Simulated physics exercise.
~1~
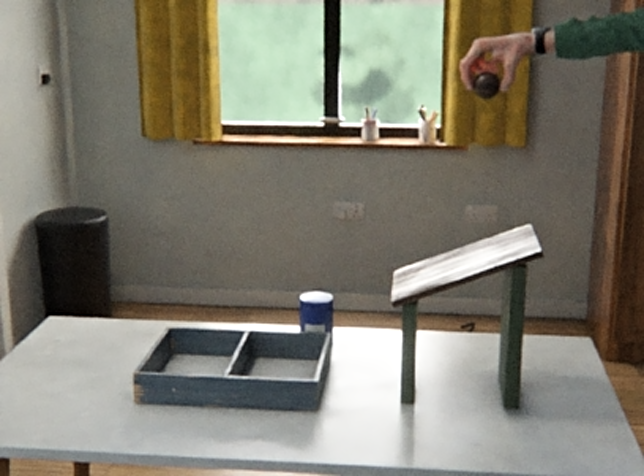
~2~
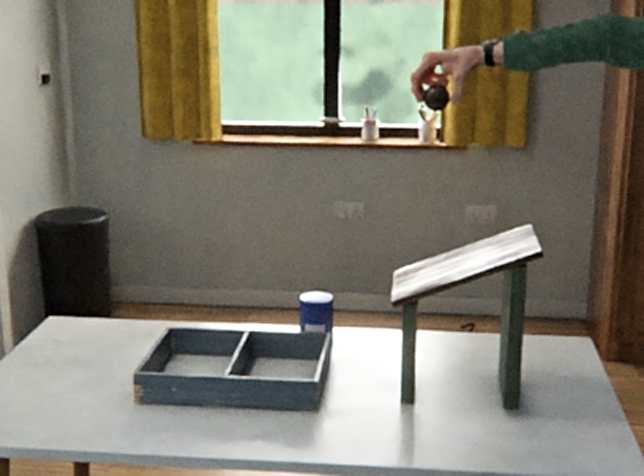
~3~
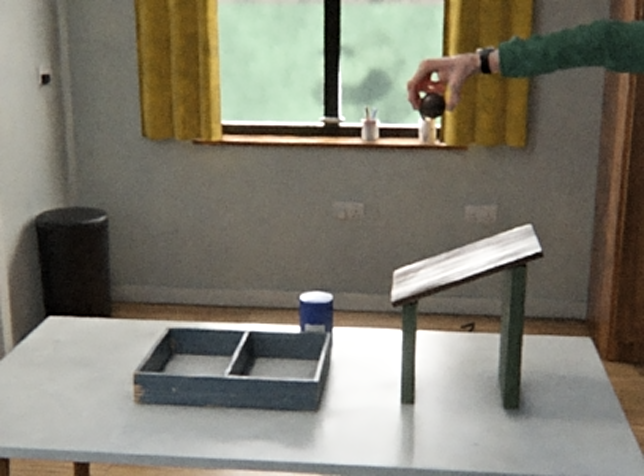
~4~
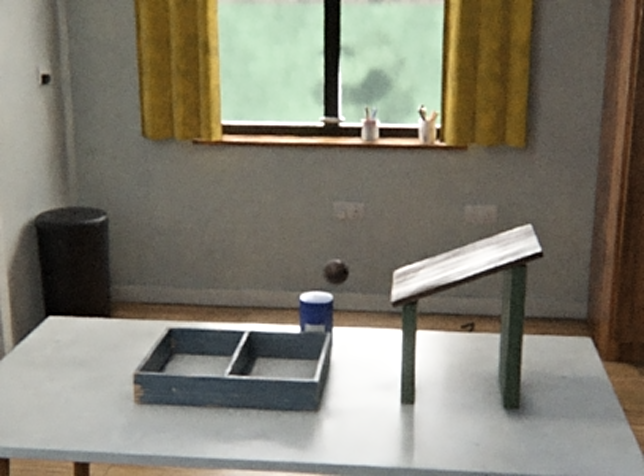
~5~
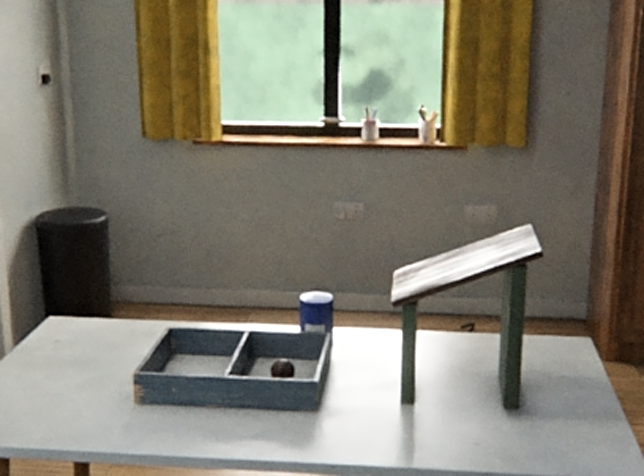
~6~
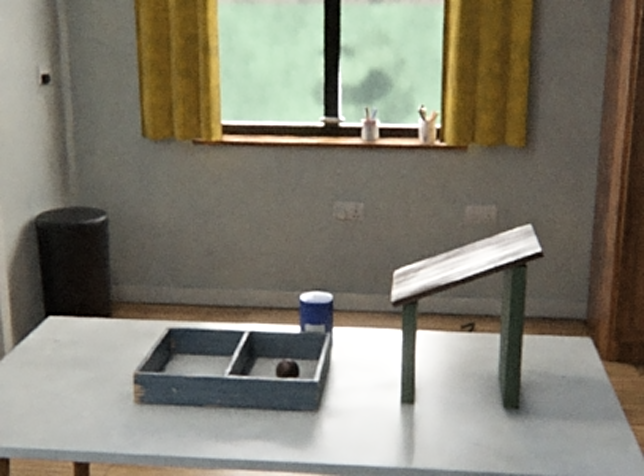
In a plain room with yellow curtains, a pale table holds a sloping board on green supports and an open blue-grey tray split into two bays, with a blue jar standing behind it. A hand in a green sleeve holds a dark brown ball high above the board, then moves it left and lowers it slightly. The hand lets go and withdraws, and the ball travels down and left, past the board's lower end. It drops into the tray's right bay, nearer the board. There it shifts slightly right and ends inside that bay, while the jar stays put.
